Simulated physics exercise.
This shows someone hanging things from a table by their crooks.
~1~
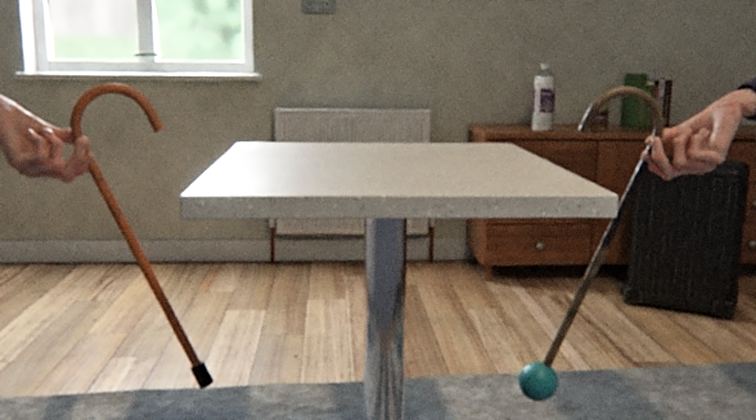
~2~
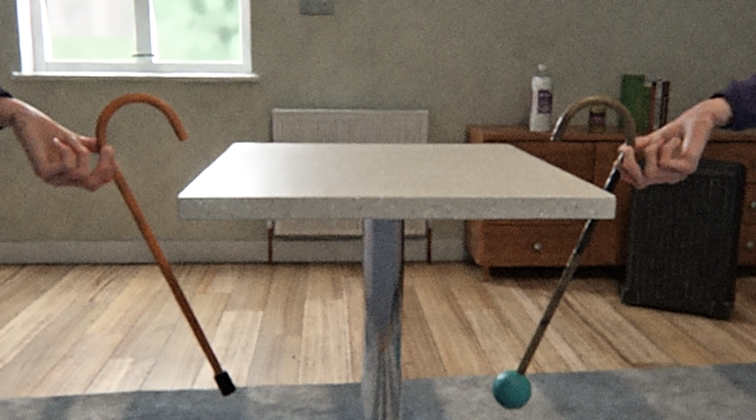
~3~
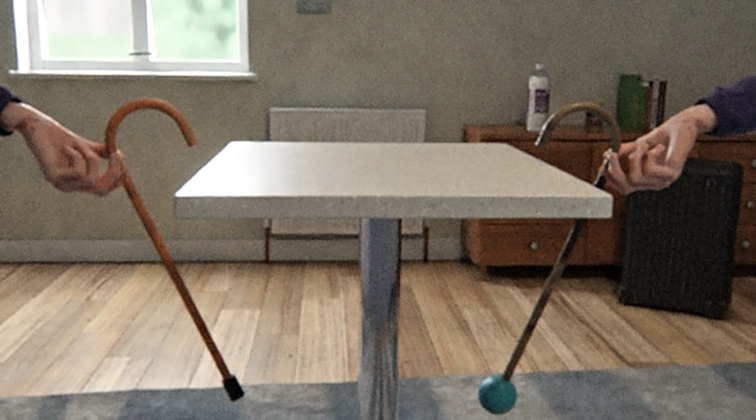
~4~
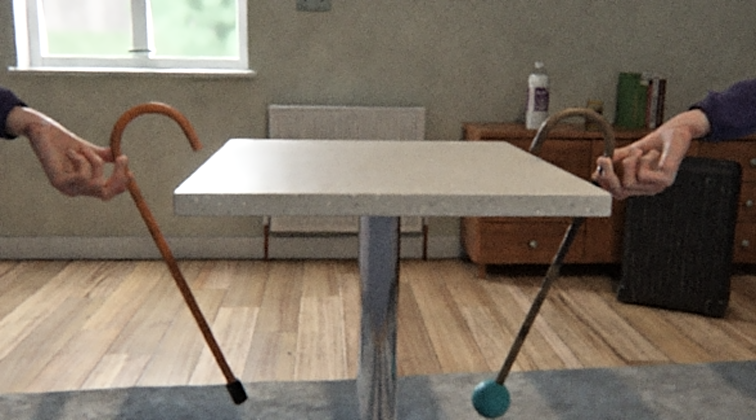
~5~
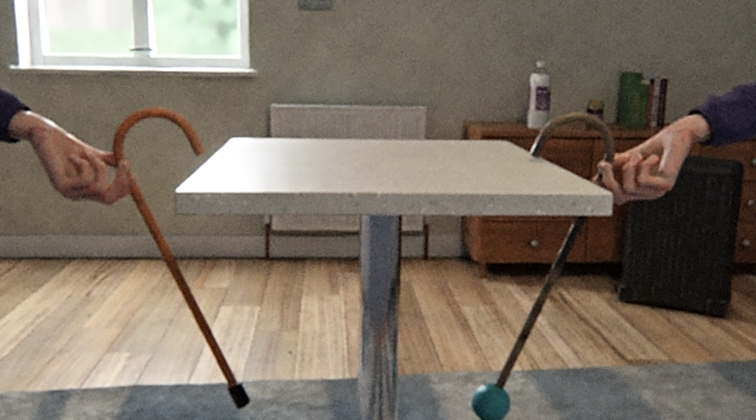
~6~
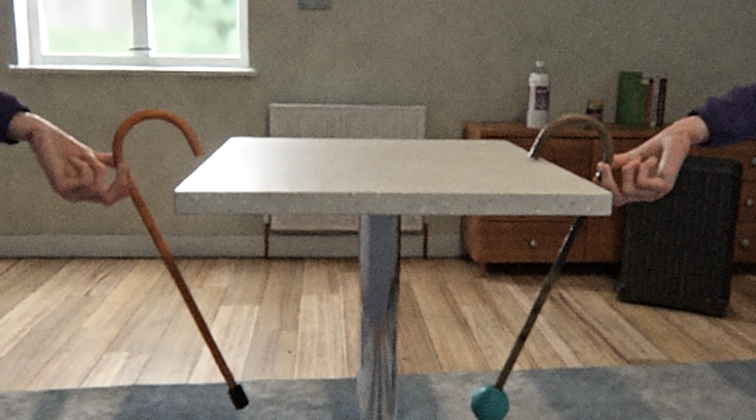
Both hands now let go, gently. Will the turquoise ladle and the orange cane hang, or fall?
In the end the turquoise ladle stays hooked on the edge and the orange cane falls to the floor.
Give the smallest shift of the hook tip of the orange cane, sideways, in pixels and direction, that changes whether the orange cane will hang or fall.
Some 8 pixels, right.
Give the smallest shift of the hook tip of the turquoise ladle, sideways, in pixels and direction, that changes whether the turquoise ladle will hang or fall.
About 12 pixels right.
Then, 0.34 s past the last view, turquoise ladle at rest near (527, 271); orange cane come down.
Then, 0.54 s past the last view, turquoise ladle at rest near (528, 271); orange cane in the air.
Finally, the turquoise ladle hangs from the table, near (526, 271); the orange cane slips off.
